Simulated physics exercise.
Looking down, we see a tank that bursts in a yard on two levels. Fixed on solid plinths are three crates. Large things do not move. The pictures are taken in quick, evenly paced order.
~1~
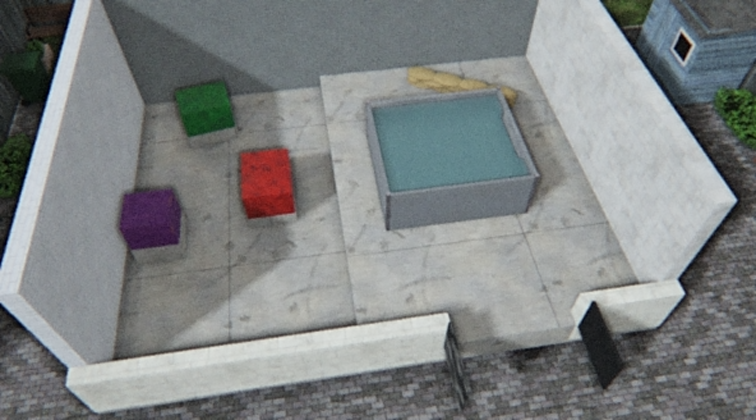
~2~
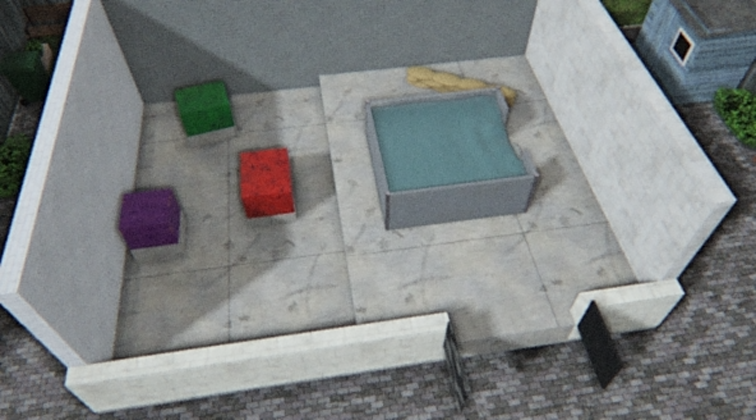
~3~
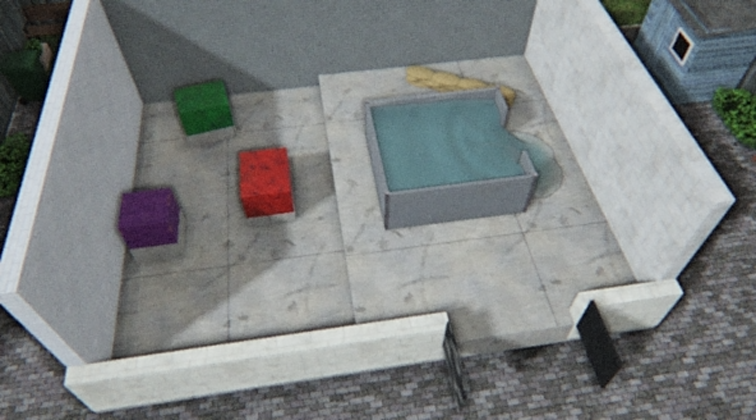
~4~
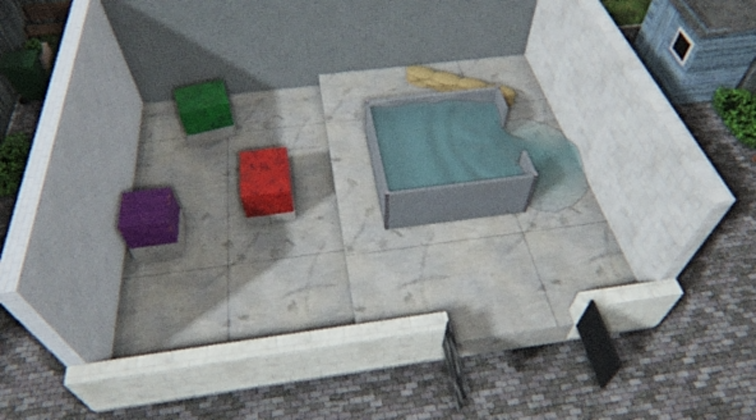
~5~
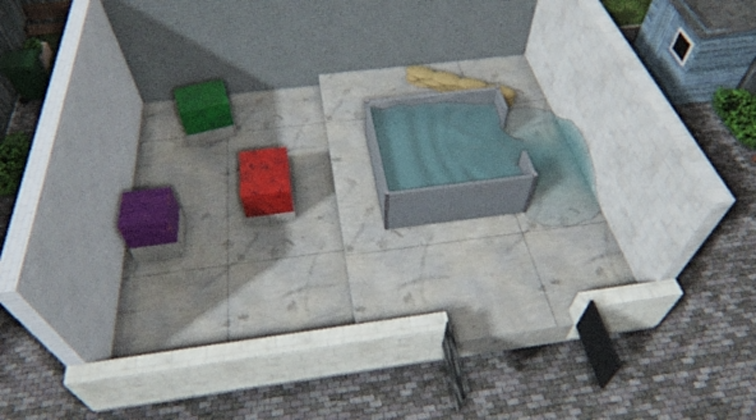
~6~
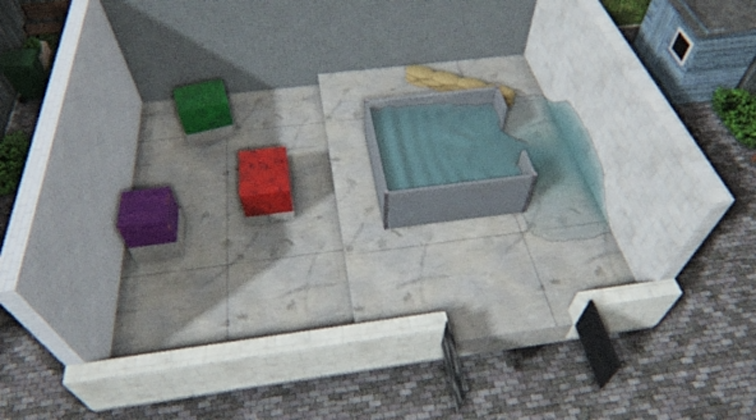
A gray tank of blue-green water broke open on its right side, and water poured through the gap, spreading across the pale floor to the right wall and then along it toward the viewer.
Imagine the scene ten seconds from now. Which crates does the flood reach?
In the end the red crate is going to stay clear of the water. The purple crate is going to stay clear of the water. The green crate is going to stay clear of the water.
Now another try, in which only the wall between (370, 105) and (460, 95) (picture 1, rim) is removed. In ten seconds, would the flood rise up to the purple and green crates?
First, the purple is not reached; second, the green is flooded.
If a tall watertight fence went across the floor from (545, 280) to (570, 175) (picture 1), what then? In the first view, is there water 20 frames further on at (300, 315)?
There: Clear.
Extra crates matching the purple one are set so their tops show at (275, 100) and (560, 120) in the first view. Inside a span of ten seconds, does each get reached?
Is left dry, becomes wet.
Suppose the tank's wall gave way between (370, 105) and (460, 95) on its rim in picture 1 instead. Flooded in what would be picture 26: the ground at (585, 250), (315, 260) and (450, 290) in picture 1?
Obs. 1: Moisture-free; obs. 2: Moisture-free; obs. 3: Moisture-free.
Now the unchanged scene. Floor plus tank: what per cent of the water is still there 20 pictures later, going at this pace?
I'd say around 96 per cent.
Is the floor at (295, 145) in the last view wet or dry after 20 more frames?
Answer: No flooding.
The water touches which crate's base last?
Crate: The crate marked purple.
A moment on, water covers 15 % of the floor; the red crate not reached, the purple crate not reached, the green crate not reached.
Next, water covers 25 % of the floor; the red crate not reached, the purple crate not reached, the green crate not reached.
Then, water covers 50 % of the floor; the red crate not reached, the purple crate not reached, the green crate not reached.
Later, water covers 90 % of the floor; the red crate water round its plinth, the purple crate water round its plinth, the green crate water round its plinth.
In the end, water covers 95 % of the floor; the red crate stayed above the water, the purple crate stayed above the water, the green crate stayed above the water.
